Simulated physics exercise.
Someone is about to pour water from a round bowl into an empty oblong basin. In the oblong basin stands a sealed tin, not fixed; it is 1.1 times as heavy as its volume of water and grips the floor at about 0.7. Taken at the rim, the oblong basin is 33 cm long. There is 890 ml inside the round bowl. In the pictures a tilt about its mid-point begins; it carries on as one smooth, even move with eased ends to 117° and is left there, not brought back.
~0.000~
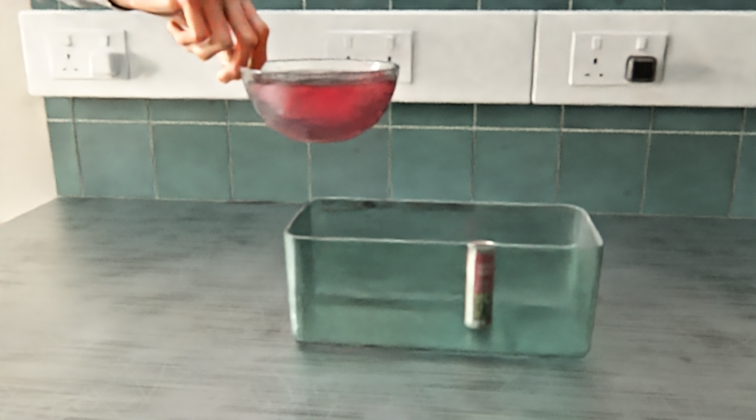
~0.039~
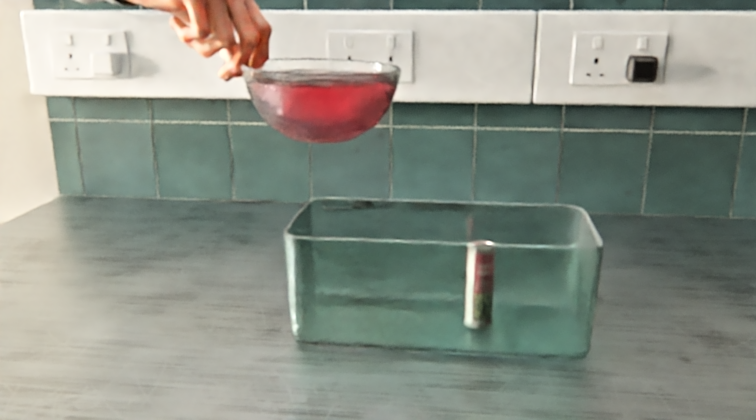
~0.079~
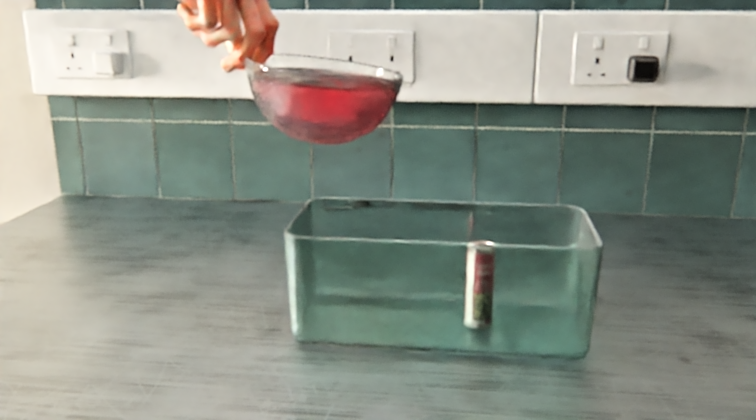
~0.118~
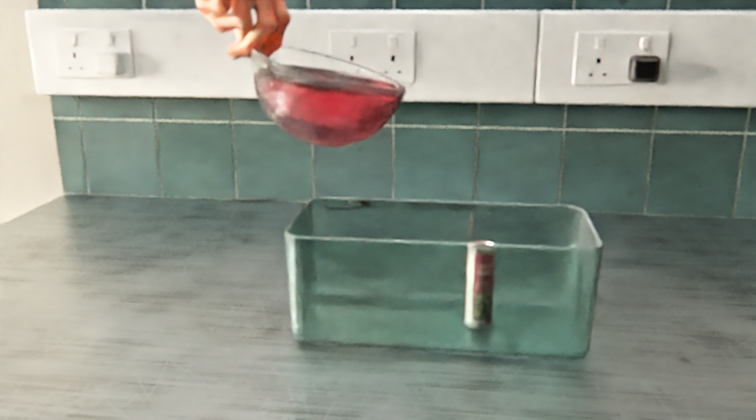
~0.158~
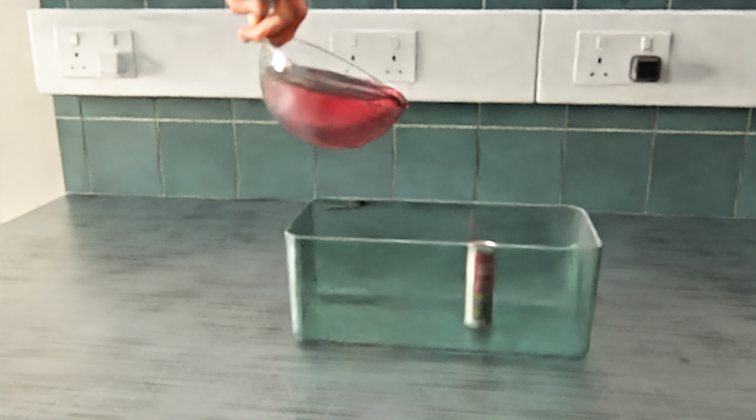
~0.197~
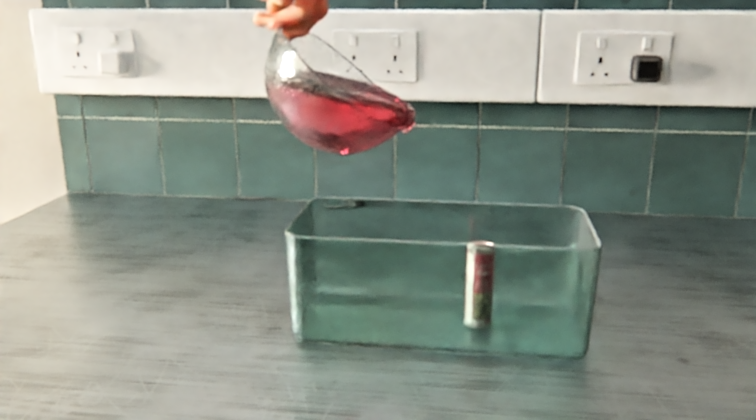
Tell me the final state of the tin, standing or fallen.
The tin ends fallen.
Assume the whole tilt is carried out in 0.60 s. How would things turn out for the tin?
Result: Tin tipped over.
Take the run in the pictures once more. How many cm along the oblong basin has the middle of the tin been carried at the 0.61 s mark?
4 cm, roughly.
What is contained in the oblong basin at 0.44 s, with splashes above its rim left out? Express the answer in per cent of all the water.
Fraction in basin: Approx. 80%.
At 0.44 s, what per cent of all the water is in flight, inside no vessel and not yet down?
Around 18 in a hundred.
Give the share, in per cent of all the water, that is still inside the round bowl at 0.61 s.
Roughly 0 per cent.
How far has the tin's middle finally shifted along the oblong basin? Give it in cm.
Some 4.0 cm.
Then, 0.44 s in, the tilt is 113° and 2 per cent is still to pour; the tin stands where it began.
Then, 0.61 s in, the tilt is 117° and 0 per cent is still to pour; the tin leans 11°.
Then, 0.79 s in, the tilt is 117° and 0 per cent is still to pour; the tin leans 27°.
Then, 0.99 s in, the tilt is 117° and 0 per cent is still to pour; the tin lies on its side.
Finally, the tin lies on its side.
